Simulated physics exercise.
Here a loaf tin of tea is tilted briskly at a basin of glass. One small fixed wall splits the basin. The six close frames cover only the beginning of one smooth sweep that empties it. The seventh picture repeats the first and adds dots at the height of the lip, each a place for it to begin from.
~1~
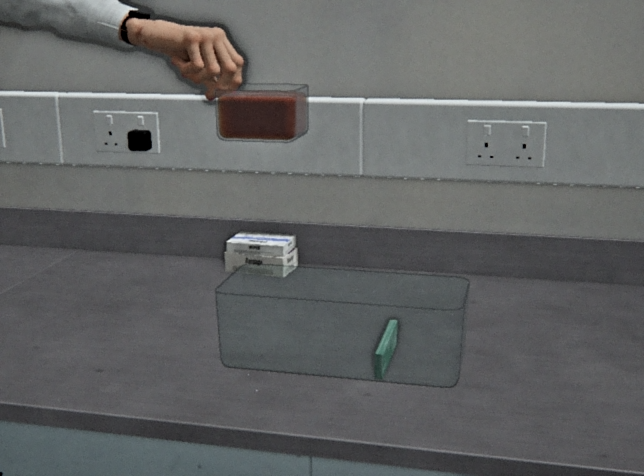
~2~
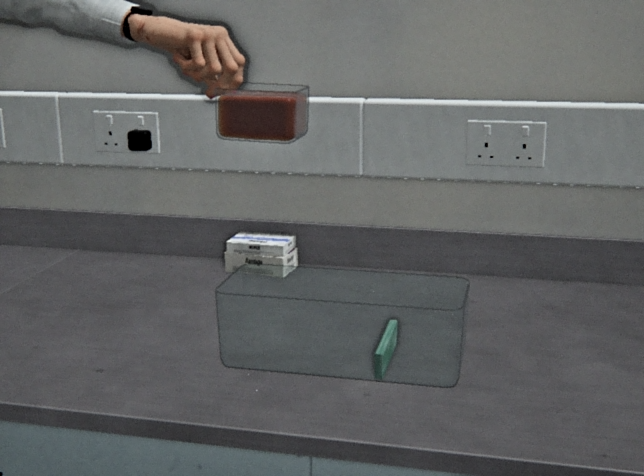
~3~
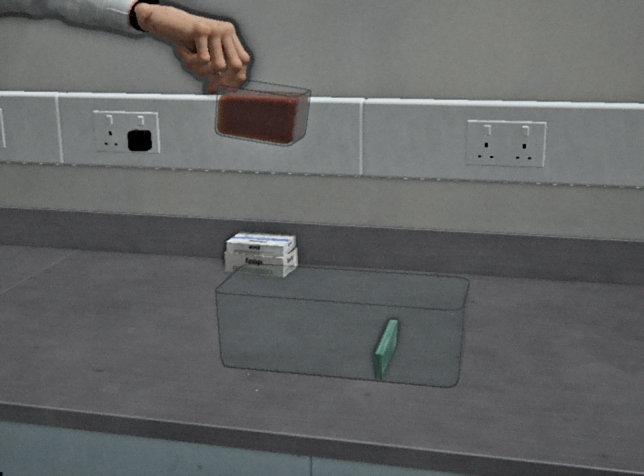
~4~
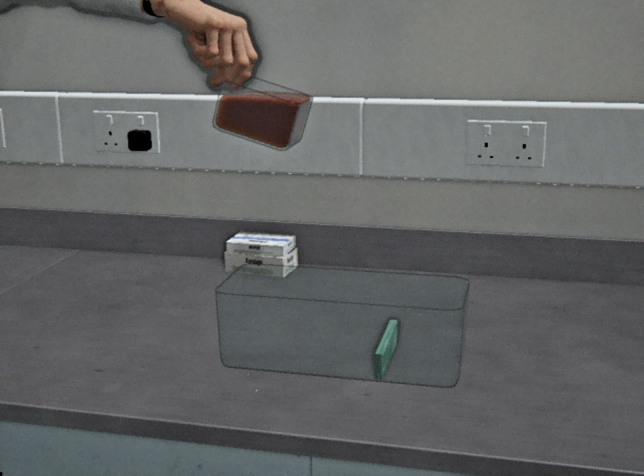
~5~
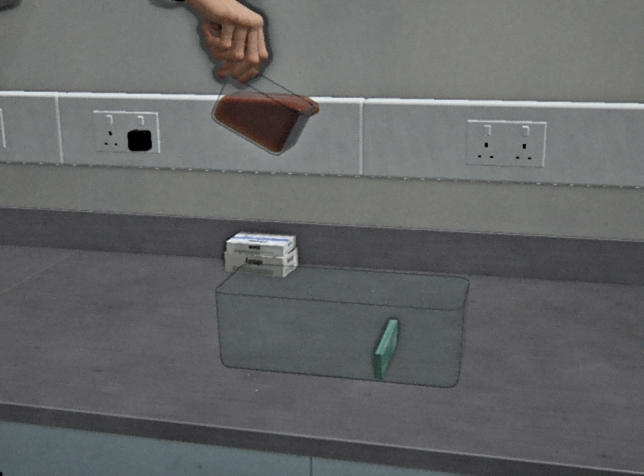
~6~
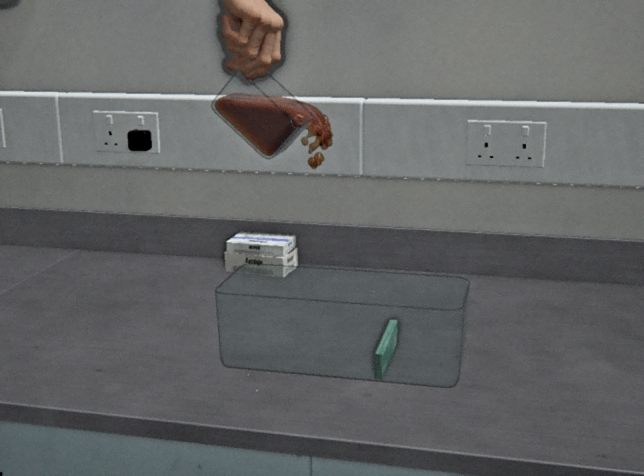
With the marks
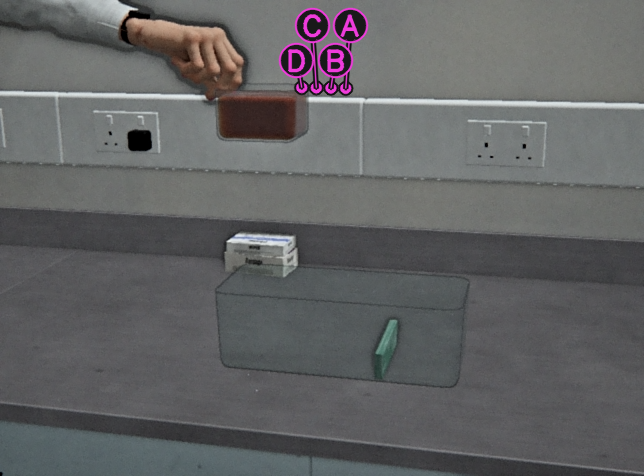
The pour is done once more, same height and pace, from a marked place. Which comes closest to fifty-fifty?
Spot C.
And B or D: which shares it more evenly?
It is B.
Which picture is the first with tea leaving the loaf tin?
Picture 5.
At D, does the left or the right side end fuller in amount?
More ends on the left.
On the marked copy, A at (345, 88); B at (330, 88); C at (316, 87); D at (301, 87).
For spot A, about 28 % ends left of the wall and 69 % right of it; 3 % is lost outside.
For spot B, about 33 % ends left of the wall and 65 % right of it.
For spot C, about 49 % ends left of the wall and 48 % right of it; 3 % is lost outside.
For spot D, about 80 % ends left of the wall and 17 % right of it; 3 % is lost outside.
